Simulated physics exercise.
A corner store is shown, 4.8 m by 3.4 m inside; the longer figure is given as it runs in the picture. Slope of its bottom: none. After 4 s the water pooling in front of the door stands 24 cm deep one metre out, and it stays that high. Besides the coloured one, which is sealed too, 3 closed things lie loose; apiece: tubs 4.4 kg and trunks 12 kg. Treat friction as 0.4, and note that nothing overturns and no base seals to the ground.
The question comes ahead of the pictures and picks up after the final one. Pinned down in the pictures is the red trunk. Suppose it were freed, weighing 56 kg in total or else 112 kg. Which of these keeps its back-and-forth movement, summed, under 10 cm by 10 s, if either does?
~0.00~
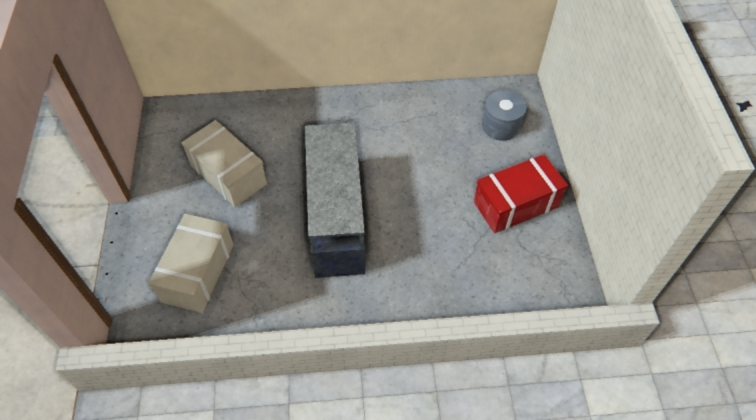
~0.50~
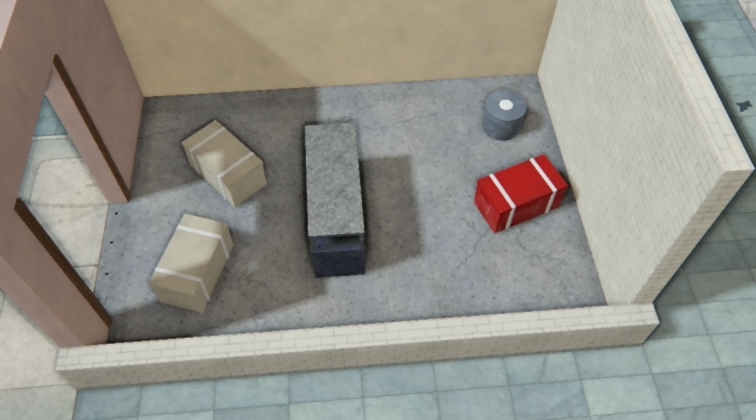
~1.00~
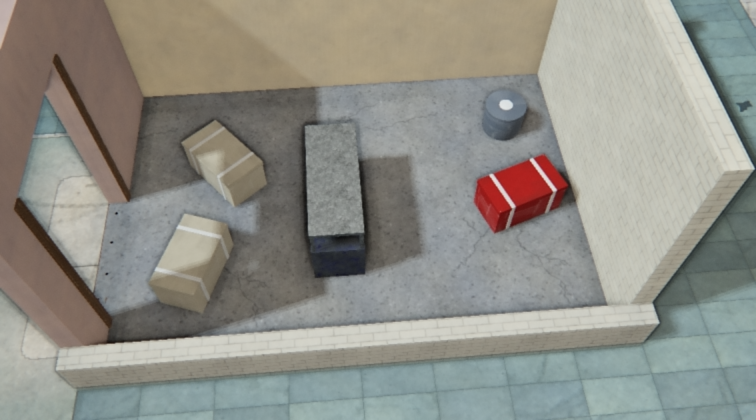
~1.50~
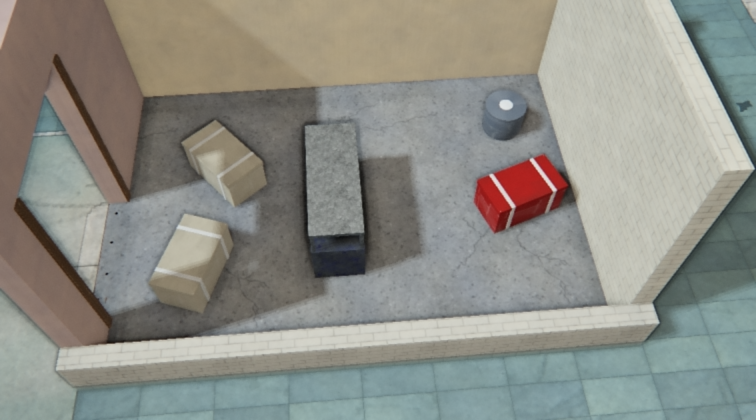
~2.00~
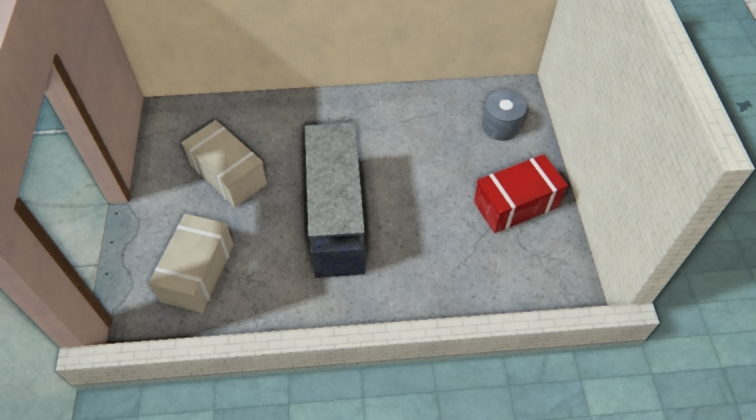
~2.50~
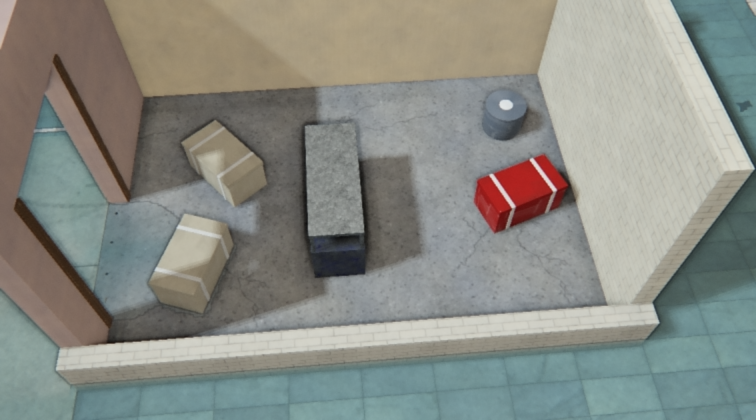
56 kg already does.
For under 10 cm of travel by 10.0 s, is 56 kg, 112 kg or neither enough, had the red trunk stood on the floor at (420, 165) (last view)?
Outcome - success with both.
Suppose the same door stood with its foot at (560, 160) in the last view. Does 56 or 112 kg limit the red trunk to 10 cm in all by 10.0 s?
In that setup the first mass works.
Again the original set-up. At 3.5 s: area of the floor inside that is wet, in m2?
Some 3.0 m2.
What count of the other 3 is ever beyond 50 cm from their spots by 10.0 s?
That adds up to 3.
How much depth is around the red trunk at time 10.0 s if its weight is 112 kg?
Depth: Approx. 11 cm.
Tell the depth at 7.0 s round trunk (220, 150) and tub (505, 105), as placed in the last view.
Around 8 cm and 2 cm.
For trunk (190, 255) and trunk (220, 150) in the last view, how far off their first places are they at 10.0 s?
100 cm and 10 cm respectively.
After 3.5 s the red trunk would be 0 cm from its start with 56 kg and 0 cm from its start with 112 kg; 0 cm of water round it then.
After 4.5 s the red trunk would be 0 cm from its start with 56 kg and 0 cm from its start with 112 kg; 0 cm of water round it then.
After 7.0 s the red trunk would be 0 cm from its start with 56 kg and 0 cm from its start with 112 kg; 2 cm of water round it then.
After 10.0 s the red trunk would be 0 cm from its start with 56 kg and 0 cm from its start with 112 kg; 11 cm of water round it then.
